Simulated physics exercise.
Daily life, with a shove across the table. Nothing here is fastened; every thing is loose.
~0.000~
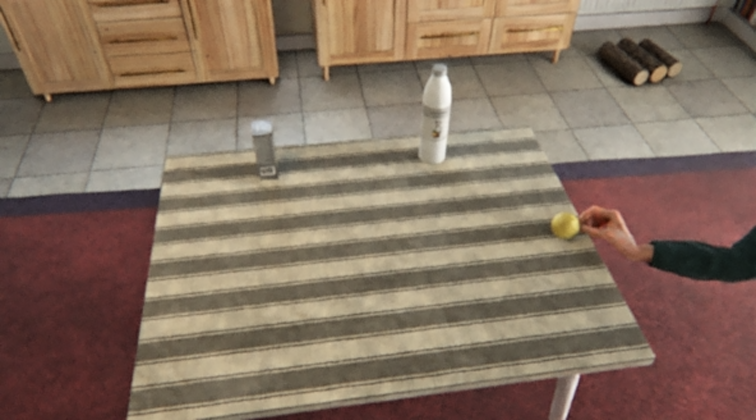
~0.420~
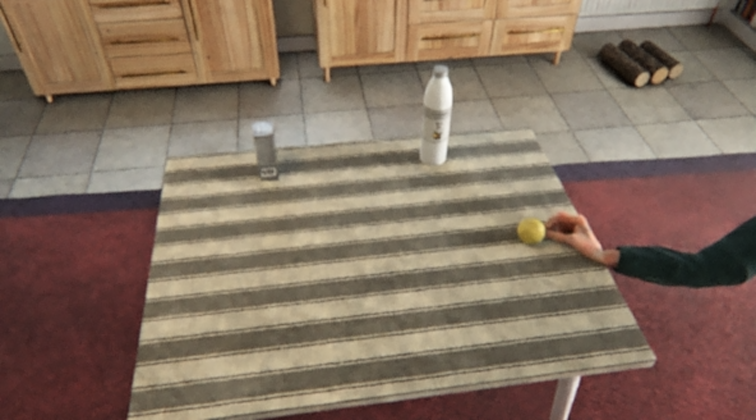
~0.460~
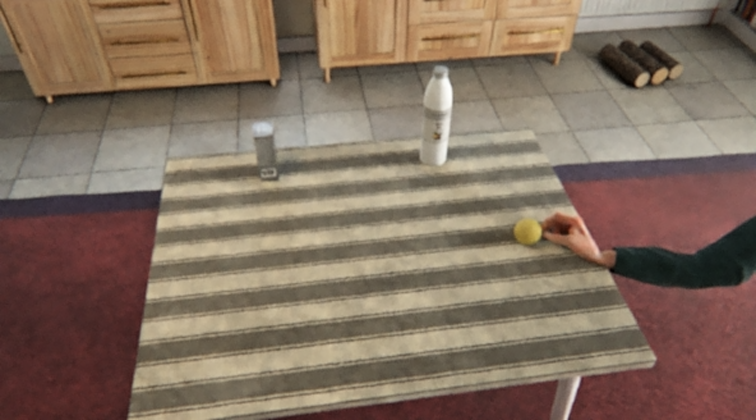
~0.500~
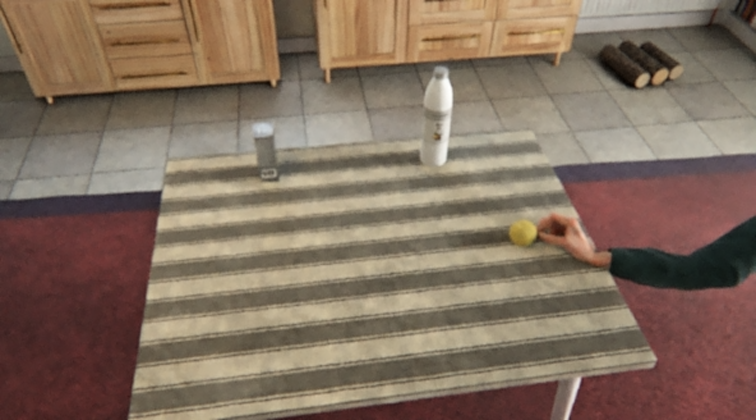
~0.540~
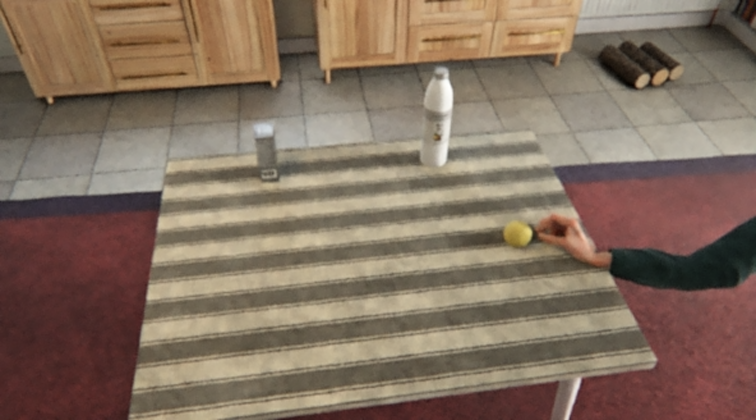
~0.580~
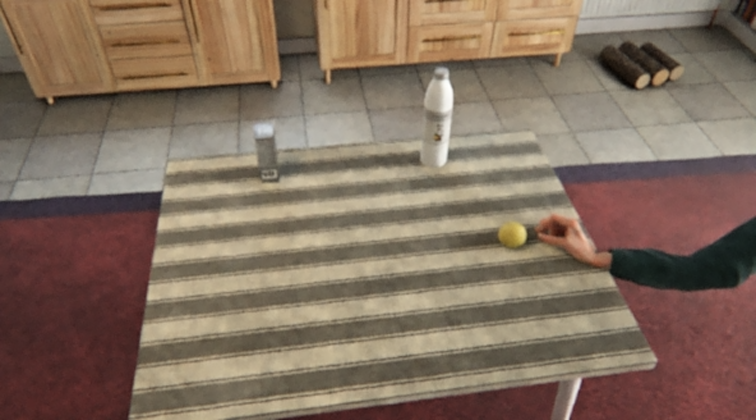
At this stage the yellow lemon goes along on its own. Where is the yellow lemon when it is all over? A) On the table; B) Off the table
On the table.
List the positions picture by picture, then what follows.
In the first frame, under the hand; yellow lemon (565, 226).
In the second frame, under the hand; yellow lemon (531, 231).
In the third frame, under the hand; yellow lemon (528, 232).
In the fourth frame, yellow lemon (523, 233).
In the fifth frame, yellow lemon (517, 234).
In the sixth frame, yellow lemon (512, 235) moved a little.
By 0.68 s, yellow lemon moved about its own width near (500, 236).
By 0.78 s, yellow lemon moved about its own width near (491, 237).
By 0.98 s, yellow lemon moved well along near (477, 239).
When it is over (1.5 s), moved from the start, yellow lemon. End places, in pixels of the last picture, yellow lemon near (472, 239).
